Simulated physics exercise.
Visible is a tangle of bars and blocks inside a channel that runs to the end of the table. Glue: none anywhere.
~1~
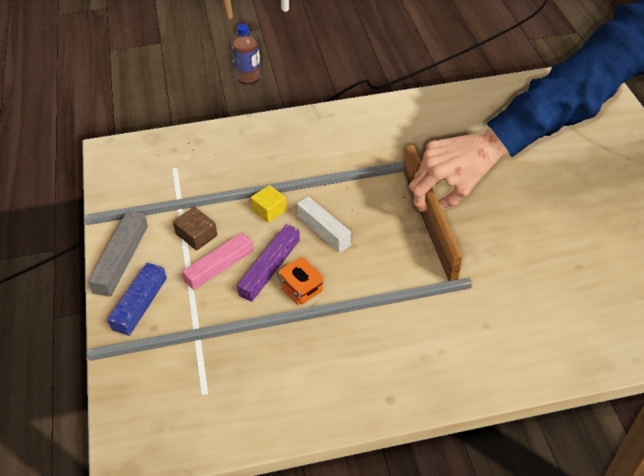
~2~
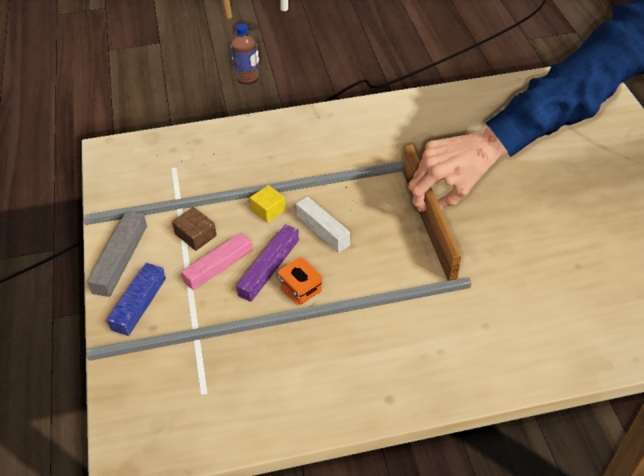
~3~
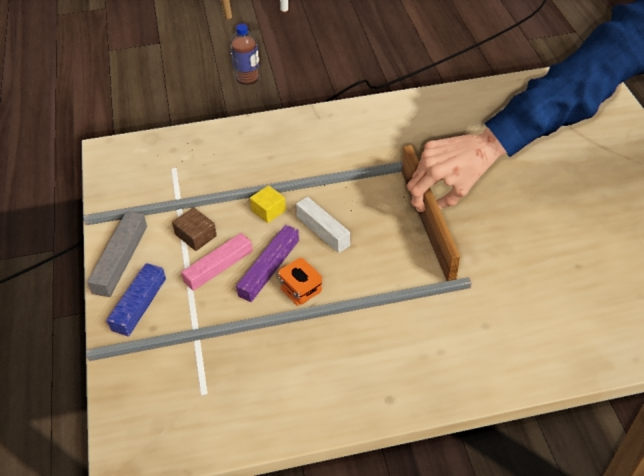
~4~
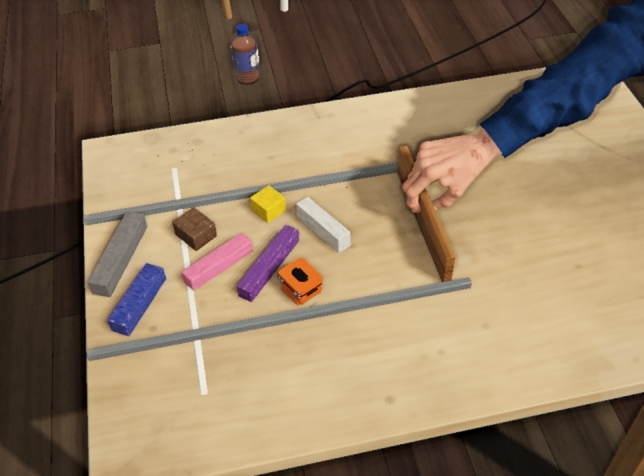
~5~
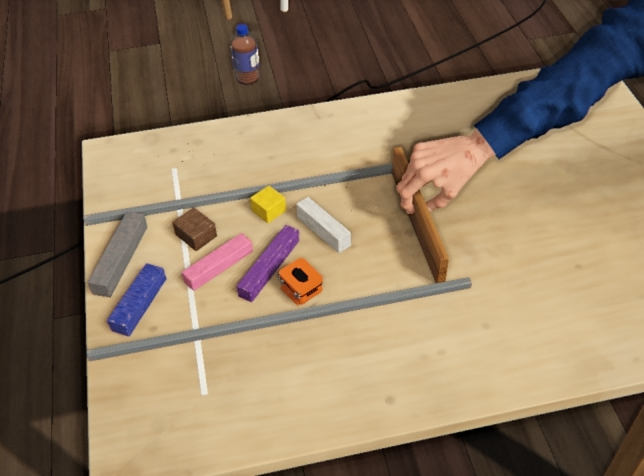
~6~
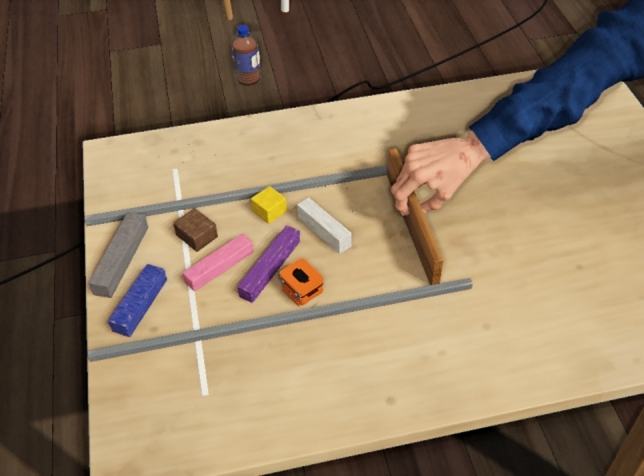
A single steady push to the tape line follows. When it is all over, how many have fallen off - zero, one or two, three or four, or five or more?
Watch it: Nothing goes plunging down.
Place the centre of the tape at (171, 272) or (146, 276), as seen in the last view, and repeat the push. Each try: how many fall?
That would be 0, then 2.
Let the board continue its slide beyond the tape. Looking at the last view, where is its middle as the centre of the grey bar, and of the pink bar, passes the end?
Roughly (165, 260); for the second one, roughly (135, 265).
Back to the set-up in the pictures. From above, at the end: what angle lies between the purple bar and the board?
I'd estimate about 10 degrees.
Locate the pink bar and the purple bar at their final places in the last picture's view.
The first one ends at (139, 279), the second at (155, 280).
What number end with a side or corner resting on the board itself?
Number: 3.
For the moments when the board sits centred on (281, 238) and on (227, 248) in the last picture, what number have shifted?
The first number is 5, the next one 6.
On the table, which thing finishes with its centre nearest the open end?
Grey bar.
A little later, none off yet; grey bar at rest near (120, 254); blue bar at rest near (139, 299); brown block at rest near (196, 230).
Next, none off yet; grey bar at rest near (120, 254); blue bar at rest near (139, 299); brown block shifted a little near (181, 224).
When it is over, the number that fall off is zero.
